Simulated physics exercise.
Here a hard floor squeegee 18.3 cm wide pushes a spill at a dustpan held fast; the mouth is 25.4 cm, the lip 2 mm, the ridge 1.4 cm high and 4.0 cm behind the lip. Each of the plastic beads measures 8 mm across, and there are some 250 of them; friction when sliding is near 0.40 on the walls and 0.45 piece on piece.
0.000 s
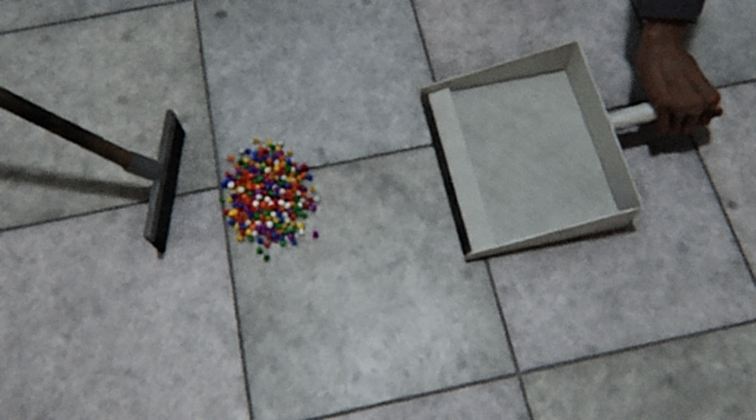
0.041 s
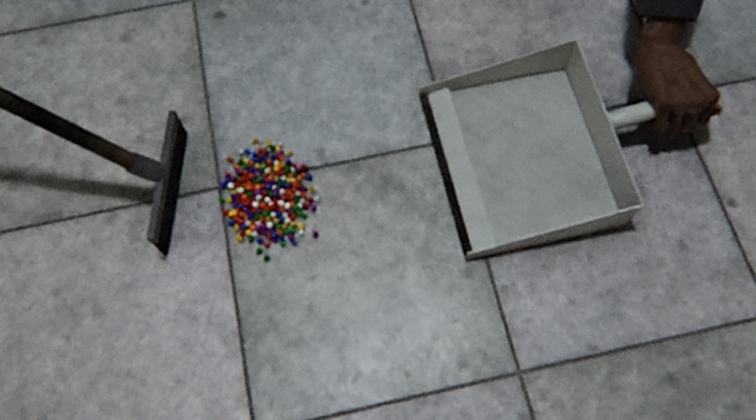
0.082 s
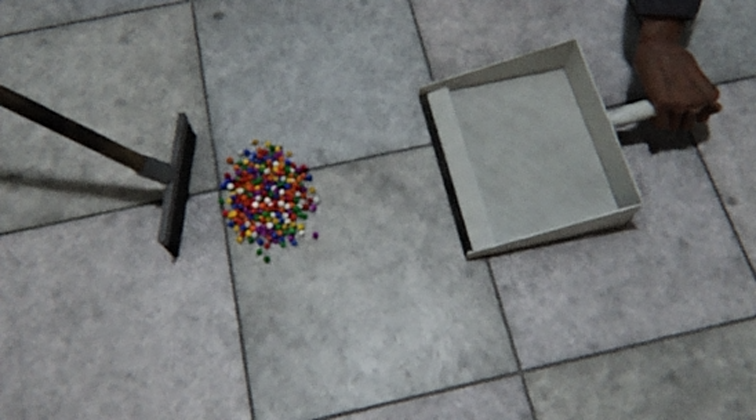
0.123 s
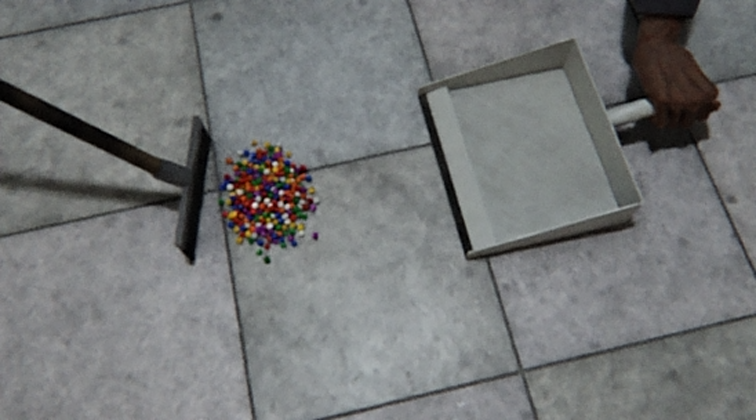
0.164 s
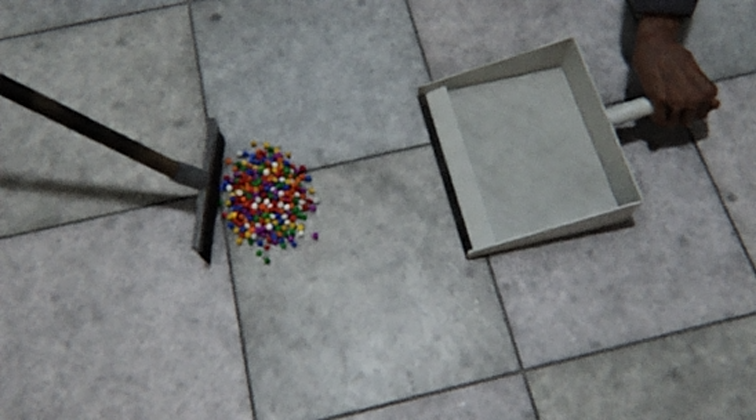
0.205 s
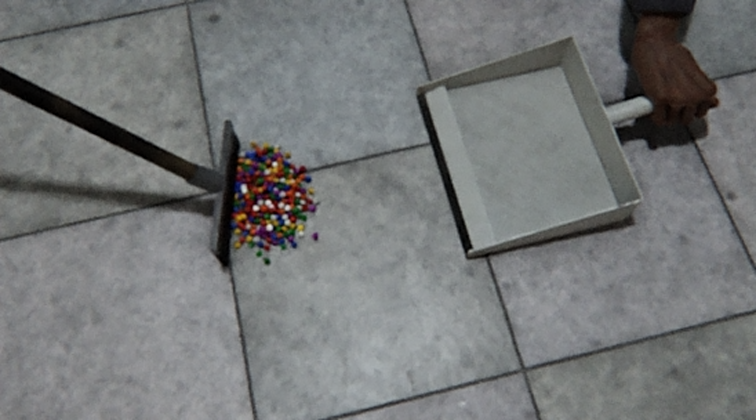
A dark-skinned hand in a dark sleeve grips the handle of a dustpan at the upper right of a grey tiled floor, seen from above at a slant. The pale grey pan lies open towards a round patch of small multicoloured beads, with a black-bladed squeegee on a dark pole at left. The squeegee slides steadily right and presses into the beads' left edge, while hand, pan and camera stay still.
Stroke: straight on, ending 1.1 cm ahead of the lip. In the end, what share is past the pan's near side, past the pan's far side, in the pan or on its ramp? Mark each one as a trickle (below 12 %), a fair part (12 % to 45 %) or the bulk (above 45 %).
Past the pan's near side: A fair part; past the pan's far side: A trickle; in the pan or on its ramp: A fair part.
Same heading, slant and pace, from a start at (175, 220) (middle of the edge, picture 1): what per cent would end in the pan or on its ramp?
20 %.
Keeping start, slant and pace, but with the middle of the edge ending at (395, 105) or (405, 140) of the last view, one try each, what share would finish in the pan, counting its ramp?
Some 5 per cent on the first try, 10 per cent on the second.
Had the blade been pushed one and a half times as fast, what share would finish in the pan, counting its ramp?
It would be around 30 percent.
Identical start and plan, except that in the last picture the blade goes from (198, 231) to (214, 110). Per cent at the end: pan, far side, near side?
Split: Pan = 5, far = 5, near = 0.
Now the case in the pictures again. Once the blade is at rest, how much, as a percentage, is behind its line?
About 25 per cent.
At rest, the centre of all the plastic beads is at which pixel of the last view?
Once everything settles, the centre is around (447, 213).
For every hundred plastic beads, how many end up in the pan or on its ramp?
I'd say close to 20 per cent.
After 0.45 s, middle of the blade 16 cm from the lip; 0 % over the lip, far side 0 %, near side 5 %.
After 0.61 s, middle of the blade 8 cm from the lip; 0 % over the lip, far side 5 %, near side 10 %.
After 0.90 s, middle of the blade 3 cm from the lip; 20 % over the lip, far side 5 %, near side 20 %.
In the end, at 1.5 s, near side 20 %, far side 5 %, pan 20 %, in front of the lip or behind the blade 55 %.
